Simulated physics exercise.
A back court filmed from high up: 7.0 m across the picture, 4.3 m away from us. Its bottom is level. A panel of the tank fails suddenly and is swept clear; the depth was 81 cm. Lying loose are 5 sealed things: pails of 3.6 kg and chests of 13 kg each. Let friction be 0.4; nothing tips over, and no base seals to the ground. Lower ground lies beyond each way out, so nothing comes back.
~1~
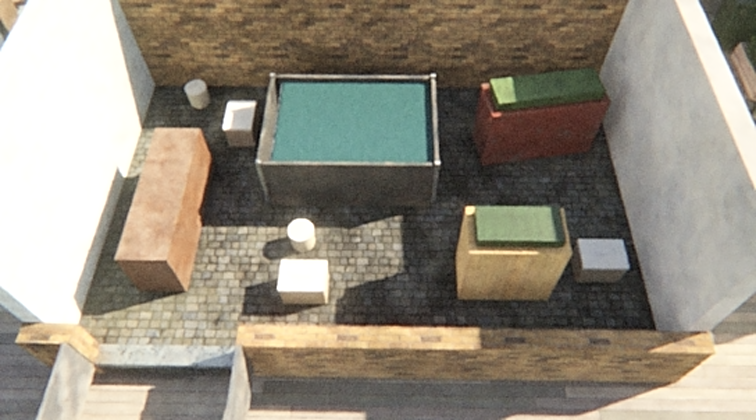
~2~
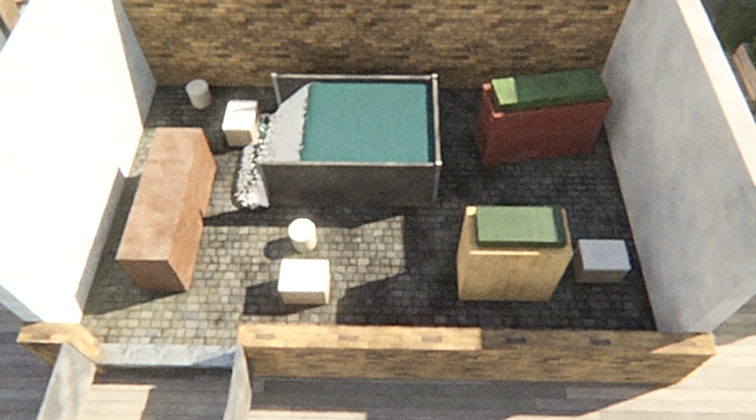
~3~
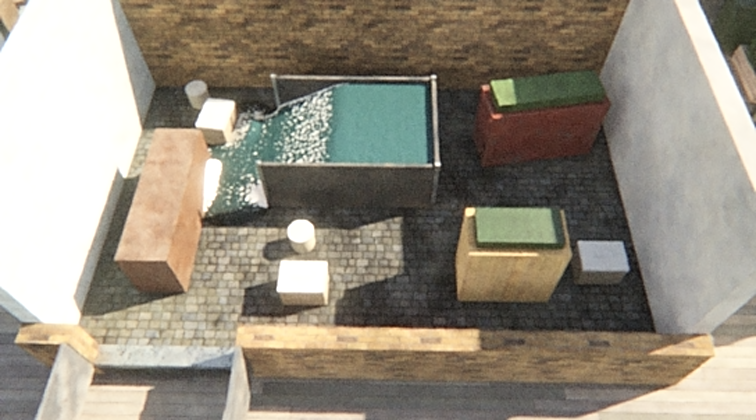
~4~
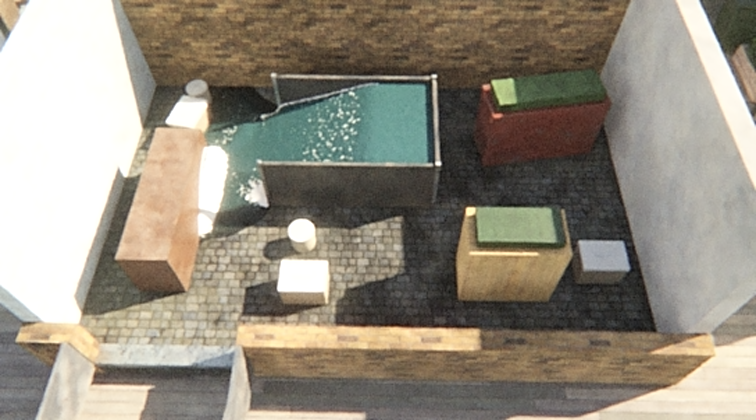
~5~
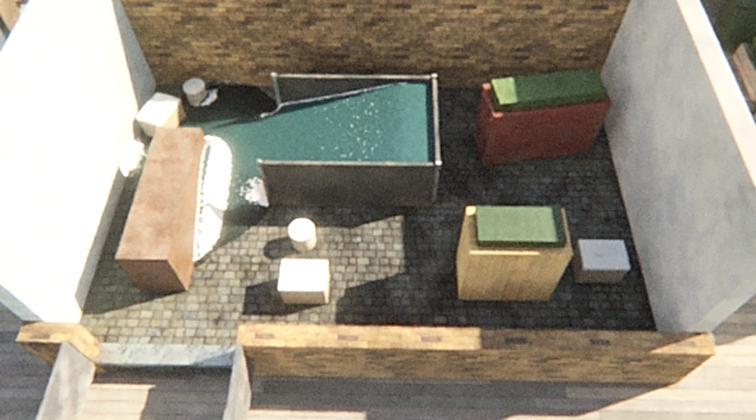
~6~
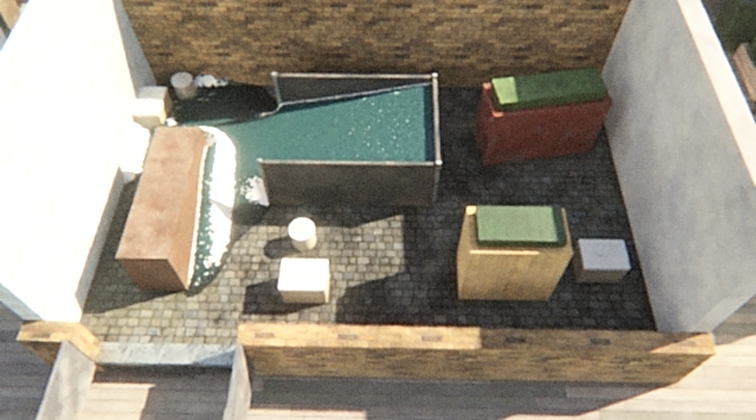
Water bursting from the left side of a tank in a walled court, pushing a white box leftward, then nudging a small pail.
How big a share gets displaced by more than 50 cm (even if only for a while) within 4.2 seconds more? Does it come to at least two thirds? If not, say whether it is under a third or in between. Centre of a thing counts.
Expect the count to work out between the two bands' ends.
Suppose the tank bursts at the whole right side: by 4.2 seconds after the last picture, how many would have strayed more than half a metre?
4.
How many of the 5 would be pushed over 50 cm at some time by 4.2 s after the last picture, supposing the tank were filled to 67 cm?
Then it comes to 3.
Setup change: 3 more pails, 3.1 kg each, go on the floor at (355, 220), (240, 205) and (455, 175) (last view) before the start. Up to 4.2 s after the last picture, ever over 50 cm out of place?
Answers in order are does not cross, crosses the line and does not cross.
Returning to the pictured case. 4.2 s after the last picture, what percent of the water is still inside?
Around 74 % of the water.
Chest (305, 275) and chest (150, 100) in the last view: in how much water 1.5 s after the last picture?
Around 4 cm and 46 cm.
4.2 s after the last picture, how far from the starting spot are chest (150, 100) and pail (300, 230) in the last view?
One after the other: Gone out, then 0 cm.
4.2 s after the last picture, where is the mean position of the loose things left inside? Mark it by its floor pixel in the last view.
Close to (461, 221).
Then, 0.4 s after the last picture 2 of 5 are over 50 cm from their spots; 2 afloat.
Then, 1.5 s after the last picture 1 of 5 are over 50 cm from their spots; 2 afloat.
Then, 2.8 s after the last picture 3 of 5 are over 50 cm from their spots; 2 afloat.
Then, 4.2 s after the last picture 3 of 5 are over 50 cm from their spots, and 3 have been at some point; 1 afloat.
